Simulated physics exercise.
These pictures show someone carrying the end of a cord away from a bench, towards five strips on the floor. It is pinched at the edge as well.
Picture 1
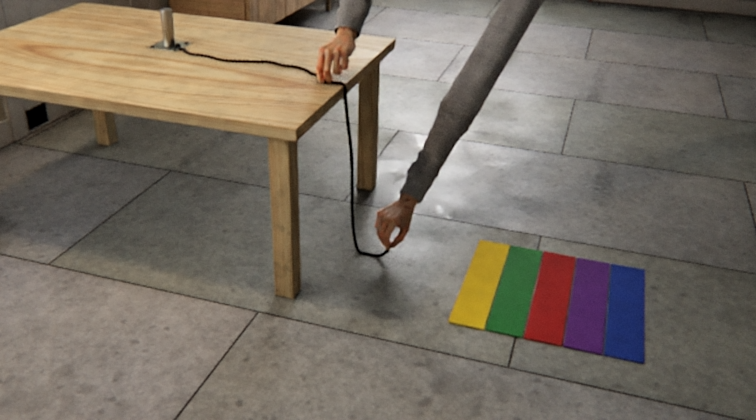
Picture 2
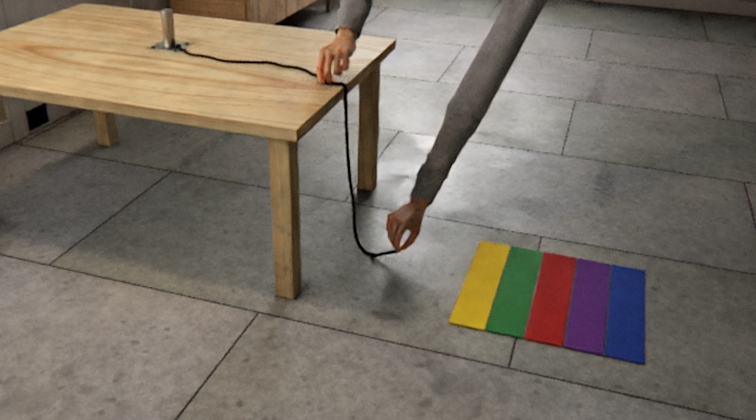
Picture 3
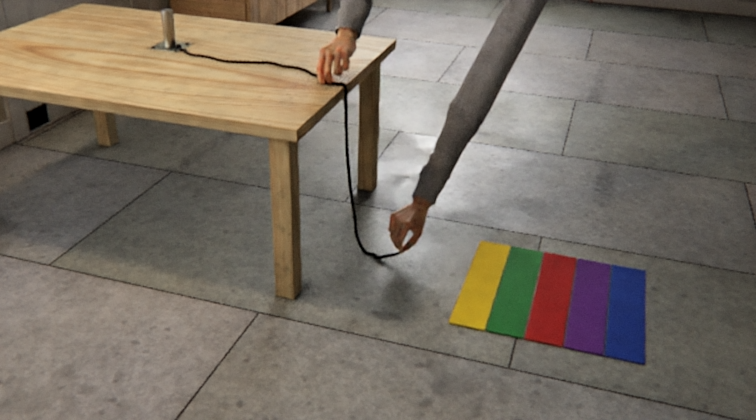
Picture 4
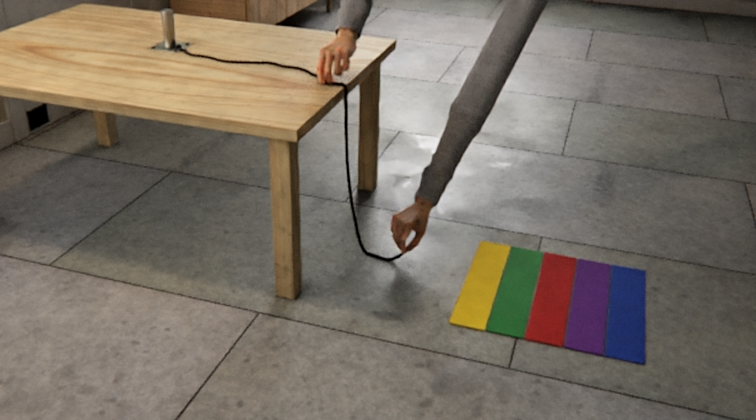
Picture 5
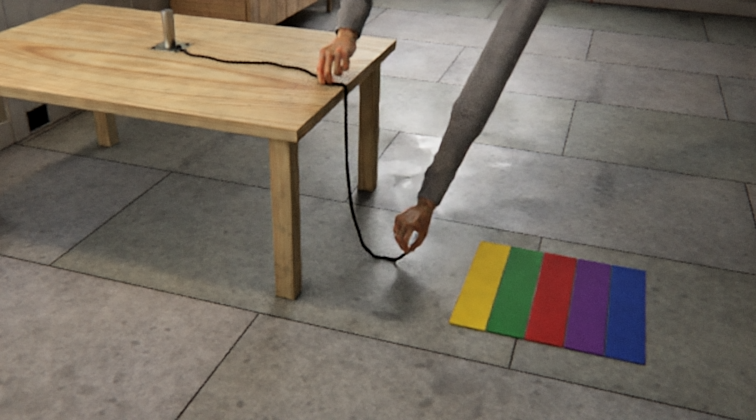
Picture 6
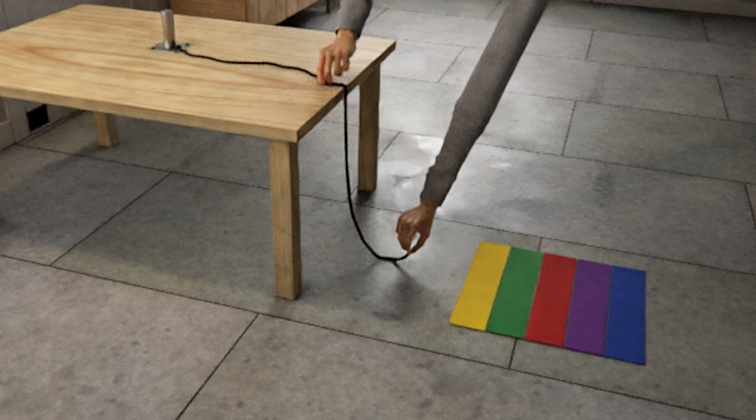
Beside a wooden table, a hand draws a black cord's end slightly right toward coloured strips.
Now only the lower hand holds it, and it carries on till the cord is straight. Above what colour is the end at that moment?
It halts on the green strip.
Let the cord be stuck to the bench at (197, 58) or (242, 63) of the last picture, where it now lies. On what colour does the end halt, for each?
It would be green; green.
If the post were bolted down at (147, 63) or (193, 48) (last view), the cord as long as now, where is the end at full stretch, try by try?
About (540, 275) and (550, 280).
A little later, end near (451, 259); short of the strips.
Next, end near (498, 268); over yellow.
When it is tight, end near (525, 273); over green. Over green.
